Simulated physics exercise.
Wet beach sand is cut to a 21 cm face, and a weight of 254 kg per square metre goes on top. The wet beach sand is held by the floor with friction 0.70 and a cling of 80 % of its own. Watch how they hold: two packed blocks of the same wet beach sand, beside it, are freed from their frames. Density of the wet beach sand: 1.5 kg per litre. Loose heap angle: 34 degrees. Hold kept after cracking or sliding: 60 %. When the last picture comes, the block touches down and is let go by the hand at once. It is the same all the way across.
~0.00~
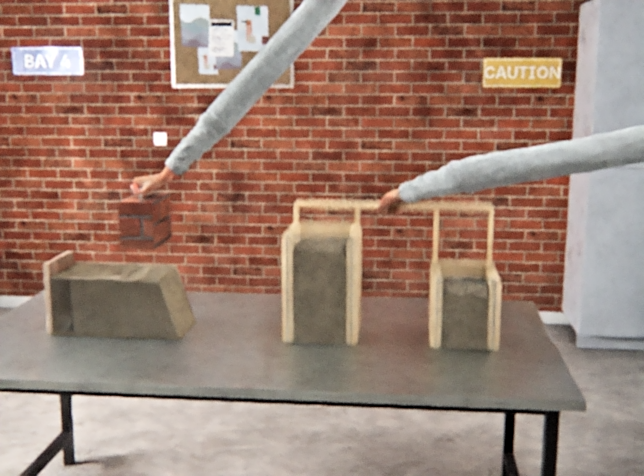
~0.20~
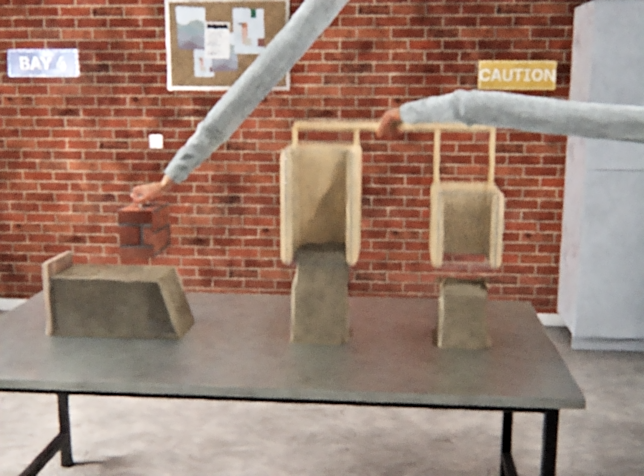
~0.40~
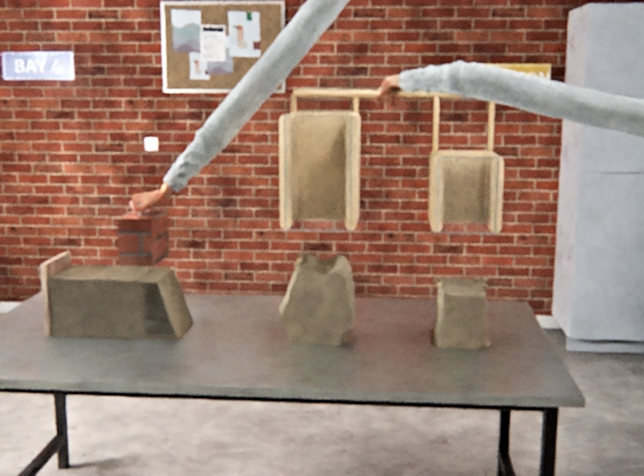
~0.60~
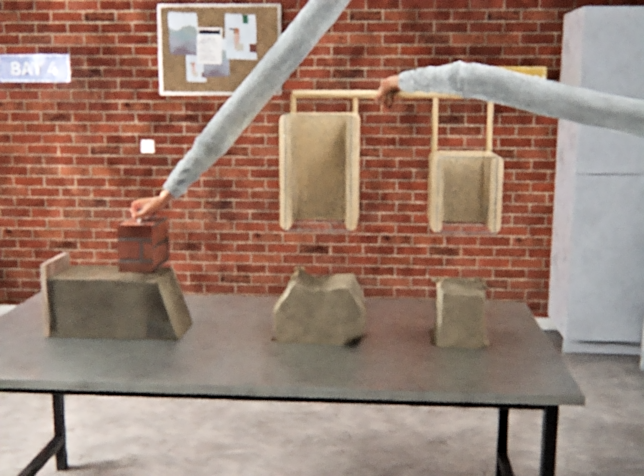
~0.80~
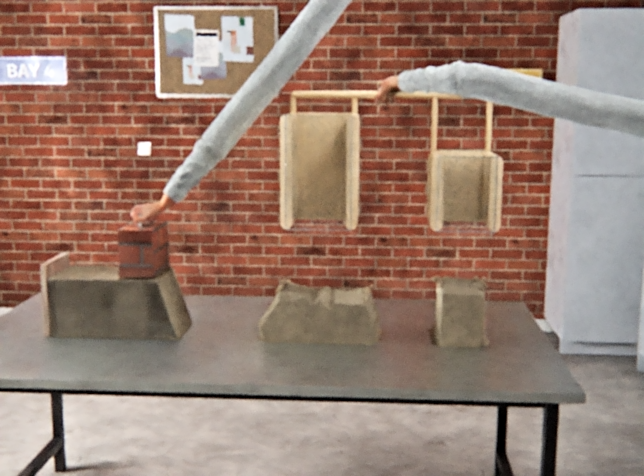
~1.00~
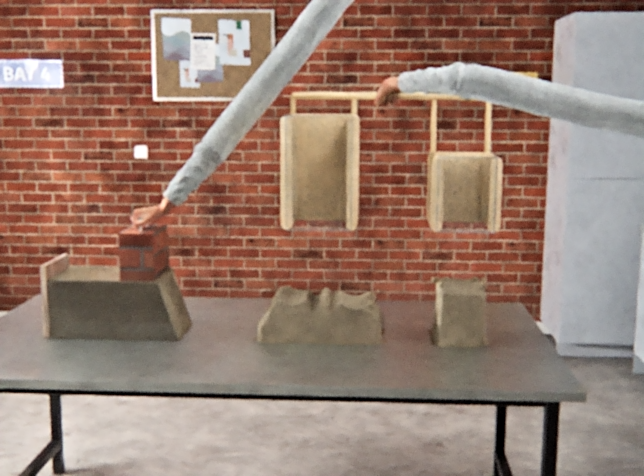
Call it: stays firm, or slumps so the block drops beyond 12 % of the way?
Slumps.
By 1.15 s, the block is down by 2 % of the bank's height and stands upright.
By 1.33 s, the block is down by 5 % of the bank's height and stands upright.
By 1.52 s, the block is down by 11 % of the bank's height and stands upright.
By 1.70 s, the block is down by 19 % of the bank's height and stands upright.
By 3.00 s, at the end, the block is down by 83 % of the bank's height and leans 87 degrees.
